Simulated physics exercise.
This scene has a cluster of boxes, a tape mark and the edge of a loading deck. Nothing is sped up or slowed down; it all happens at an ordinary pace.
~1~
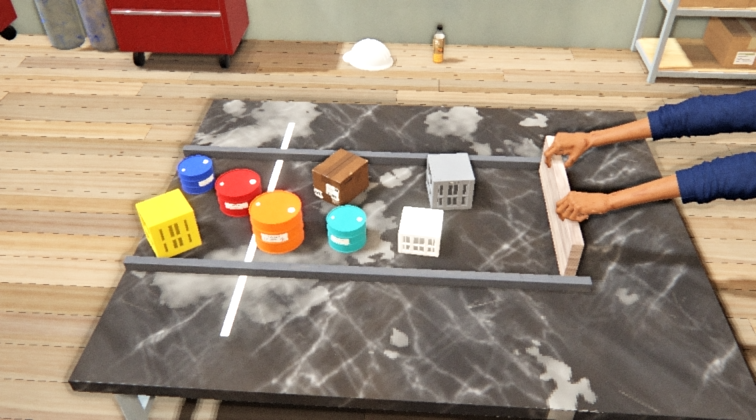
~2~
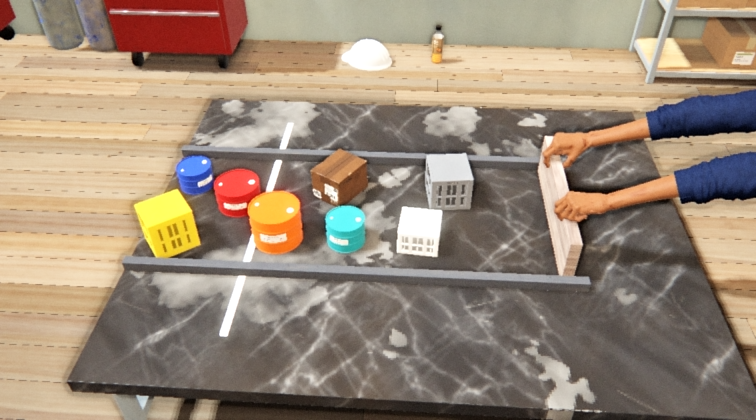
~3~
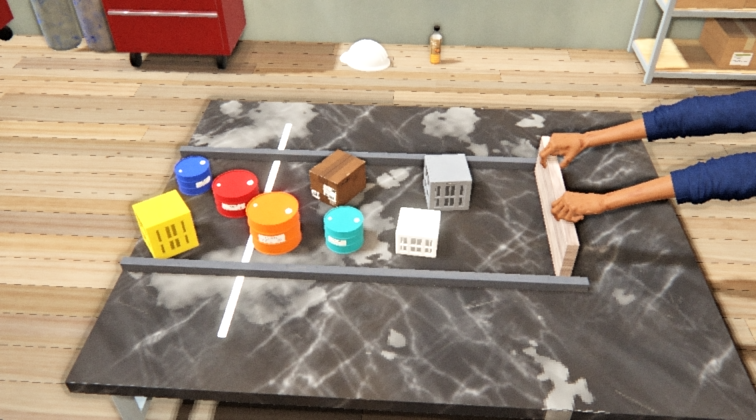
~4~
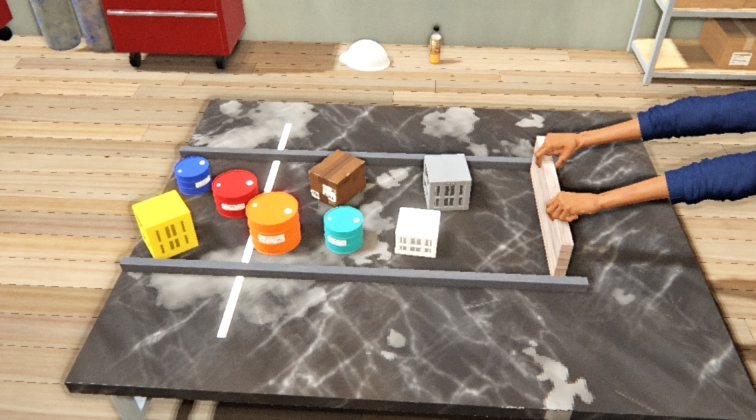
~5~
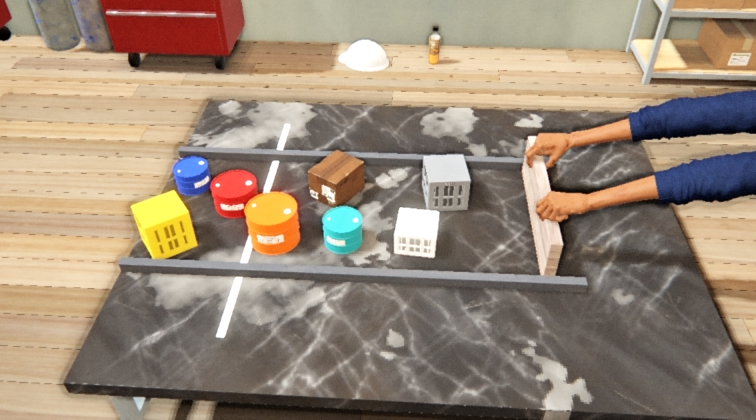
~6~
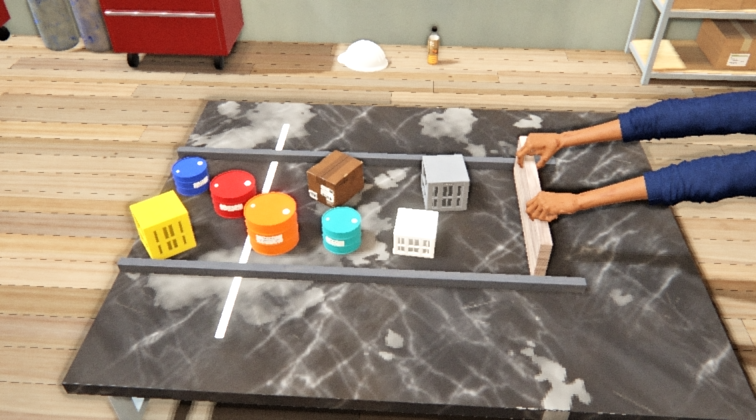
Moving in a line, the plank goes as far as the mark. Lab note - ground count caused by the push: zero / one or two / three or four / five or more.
Ground count: One or two.
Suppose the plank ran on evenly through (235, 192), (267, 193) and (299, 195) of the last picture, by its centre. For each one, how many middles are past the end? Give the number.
4, 1 and 0.
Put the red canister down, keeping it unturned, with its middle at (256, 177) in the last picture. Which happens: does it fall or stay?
Result: It stays aboard.
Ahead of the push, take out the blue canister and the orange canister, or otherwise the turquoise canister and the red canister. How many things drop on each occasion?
Result: 0 in the first case, with 0 in the second.
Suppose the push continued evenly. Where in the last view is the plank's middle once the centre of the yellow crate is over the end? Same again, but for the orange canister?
For the yellow crate, about (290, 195); for the orange canister, about (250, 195).
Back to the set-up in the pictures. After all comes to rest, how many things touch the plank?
That makes 2.
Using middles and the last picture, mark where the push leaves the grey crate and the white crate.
Going in order: First (245, 175), then (231, 226).
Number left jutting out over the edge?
Looks like 3 of them.
Early on, none off yet; blue canister at rest near (191, 176); yellow crate at rest near (164, 226); red canister at rest near (234, 194).
A while later, none off yet; blue canister at rest near (191, 176); yellow crate travelled a little near (151, 228); red canister travelled a little near (211, 194).
Finally, the number that fall off is one or two; lost, yellow crate.
